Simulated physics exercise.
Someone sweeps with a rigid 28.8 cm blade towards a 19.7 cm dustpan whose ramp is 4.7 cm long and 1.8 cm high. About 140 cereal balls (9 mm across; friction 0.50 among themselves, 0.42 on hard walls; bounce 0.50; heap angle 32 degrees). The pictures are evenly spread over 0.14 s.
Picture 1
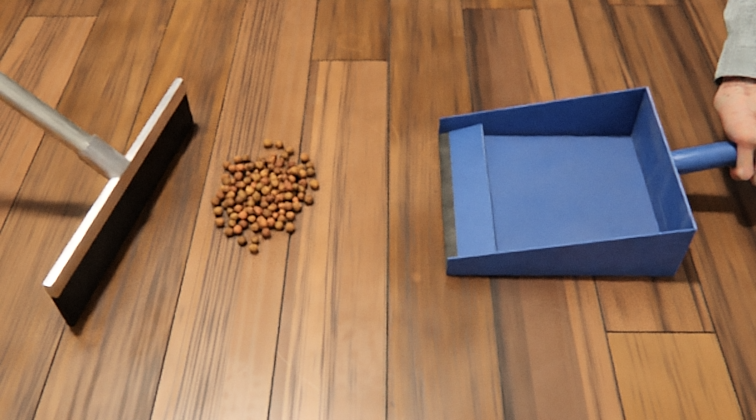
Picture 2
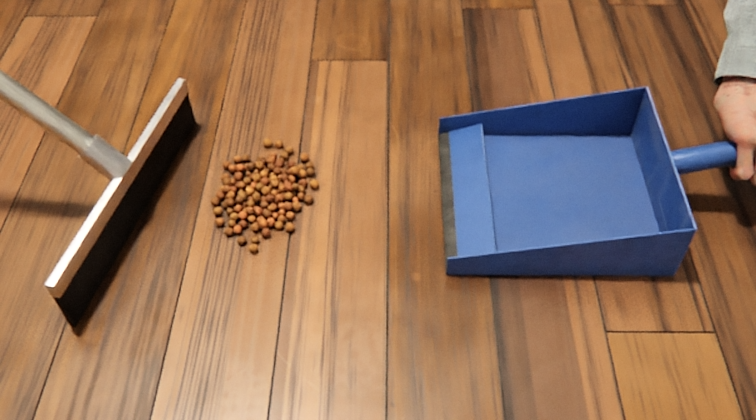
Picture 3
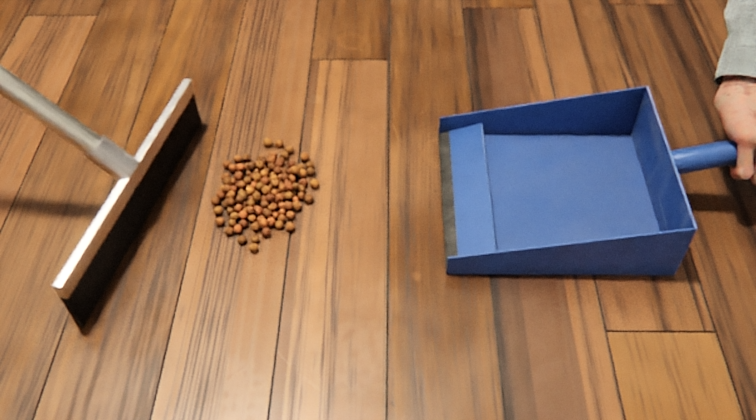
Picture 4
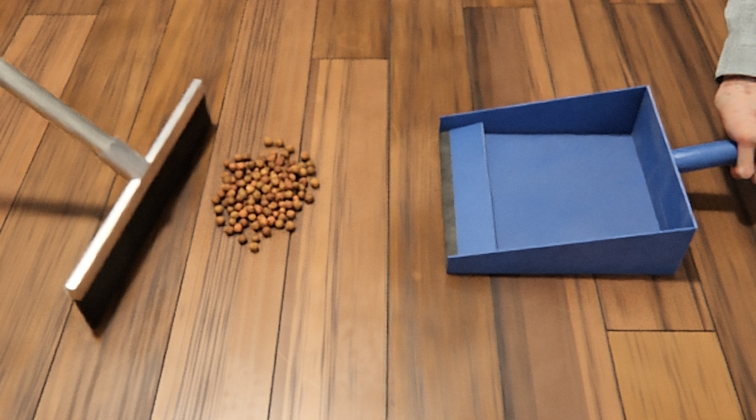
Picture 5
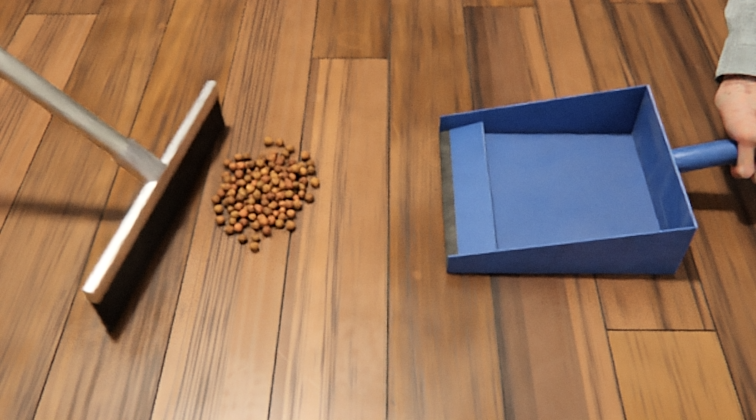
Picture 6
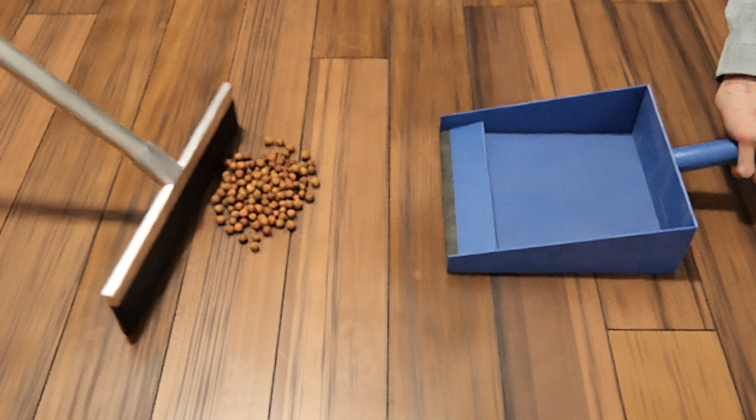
A wide, flat broom slid slowly rightward across a wooden floor until it reached the edge of a small heap of brown balls, while a hand on the right held a blue dustpan still.
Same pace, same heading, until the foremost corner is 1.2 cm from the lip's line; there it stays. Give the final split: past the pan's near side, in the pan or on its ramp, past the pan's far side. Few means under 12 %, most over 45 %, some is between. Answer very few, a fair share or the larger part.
Past the pan's near side: A fair share; in the pan or on its ramp: A fair share; past the pan's far side: Very few.
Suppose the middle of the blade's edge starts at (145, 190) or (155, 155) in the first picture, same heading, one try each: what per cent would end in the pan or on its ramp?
About 15 and 10 per cent.
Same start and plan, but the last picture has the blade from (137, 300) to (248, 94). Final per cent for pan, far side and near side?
Pan 35, far 0, near 15.
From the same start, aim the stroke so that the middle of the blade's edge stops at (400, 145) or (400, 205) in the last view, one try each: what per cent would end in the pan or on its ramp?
Some 10 and 15 per cent.
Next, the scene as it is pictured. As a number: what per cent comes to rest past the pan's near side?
Roughly 15 per cent.
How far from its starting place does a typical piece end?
Roughly 20 cm.
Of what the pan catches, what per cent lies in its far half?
Roughly 30 per cent.
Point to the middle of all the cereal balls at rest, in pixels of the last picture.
Near (441, 221).
Then, 0.18 s after the last picture, middle of the blade 15 cm from the lip; 0 % over the lip, far side 0 %, near side 0 %.
Then, 0.30 s after the last picture, middle of the blade 8 cm from the lip; 0 % over the lip, far side 0 %, near side 10 %.
Then, 0.55 s after the last picture, middle of the blade 4 cm from the lip; 25 % over the lip, far side 0 %, near side 15 %.
In the end, near side 15 %, pan 20 %, far side 0 %, in front of the lip or behind the blade 60 %.
